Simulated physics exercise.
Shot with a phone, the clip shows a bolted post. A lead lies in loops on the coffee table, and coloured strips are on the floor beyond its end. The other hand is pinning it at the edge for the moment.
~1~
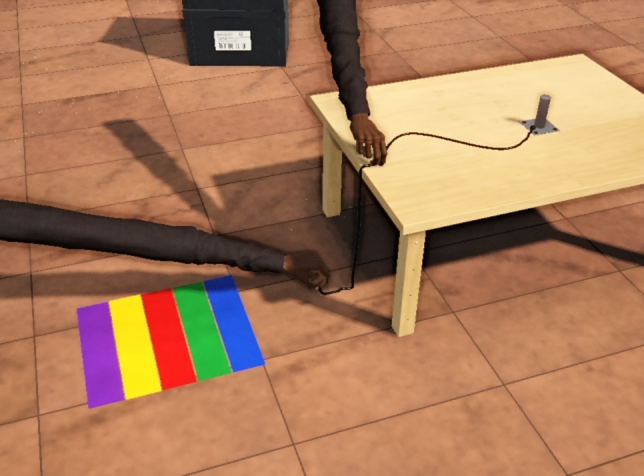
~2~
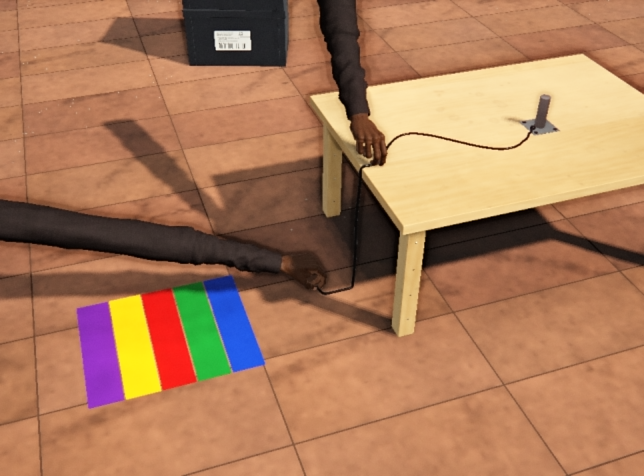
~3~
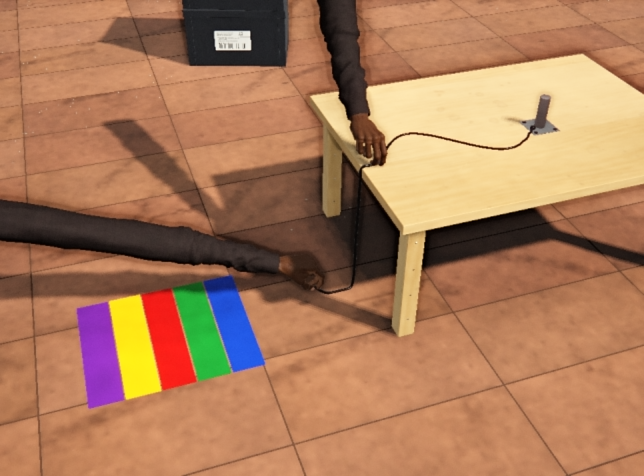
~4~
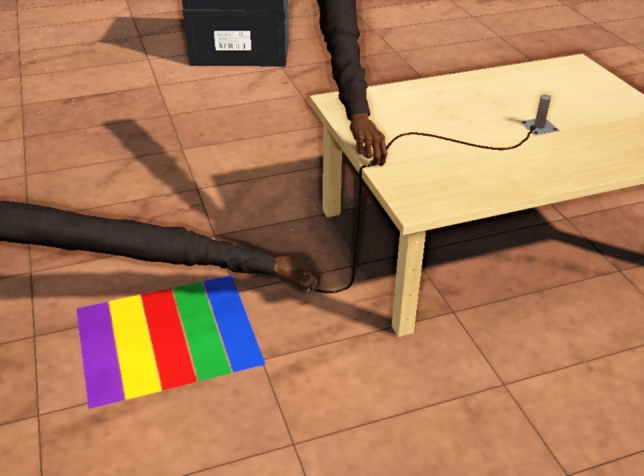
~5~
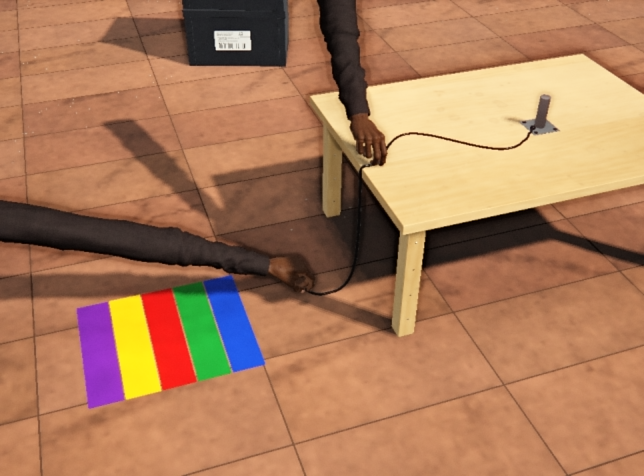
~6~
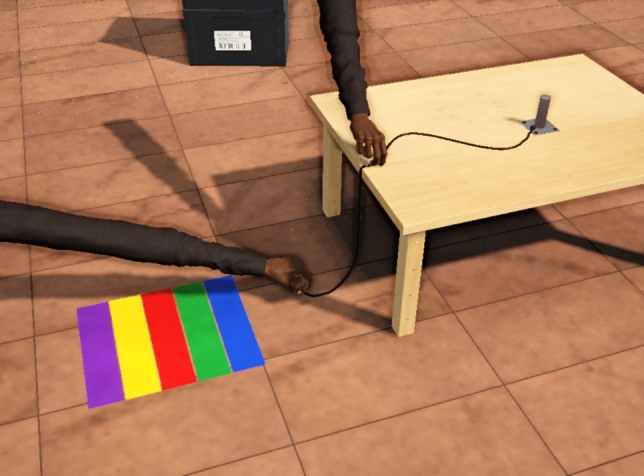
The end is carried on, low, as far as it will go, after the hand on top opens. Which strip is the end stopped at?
Stopped at red.
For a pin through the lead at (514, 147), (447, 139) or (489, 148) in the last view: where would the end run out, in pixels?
Readings in order - (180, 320), (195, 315), (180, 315).
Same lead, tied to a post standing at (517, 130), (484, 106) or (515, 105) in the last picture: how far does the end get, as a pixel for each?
Going through the tries, you get (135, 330), then (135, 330), then (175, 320).
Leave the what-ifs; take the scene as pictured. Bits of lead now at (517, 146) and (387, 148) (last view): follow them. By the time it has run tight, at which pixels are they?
(494, 135), then (358, 164).
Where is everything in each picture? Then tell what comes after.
In the first frame, end (319, 286); blue (243, 350); green (209, 359); red (175, 367); yellow (140, 376); purple (104, 384).
In the second frame, end (317, 287); lead through (523, 141) (463, 143) (399, 136) (368, 166) (356, 222) (354, 274).
In the third frame, end (315, 287).
In the fourth frame, end (311, 288); lead through (523, 141) (463, 143) (399, 136) (368, 166) (359, 222) (354, 274).
In the fifth frame, end (305, 289).
In the sixth frame, end (302, 290); lead through (523, 141) (463, 143) (399, 136) (368, 166) (359, 222) (348, 274).
Early on, end near (219, 309); over blue.
Midway, end near (185, 317); over green.
At the end of the slack, end near (166, 321); over red. The red one.
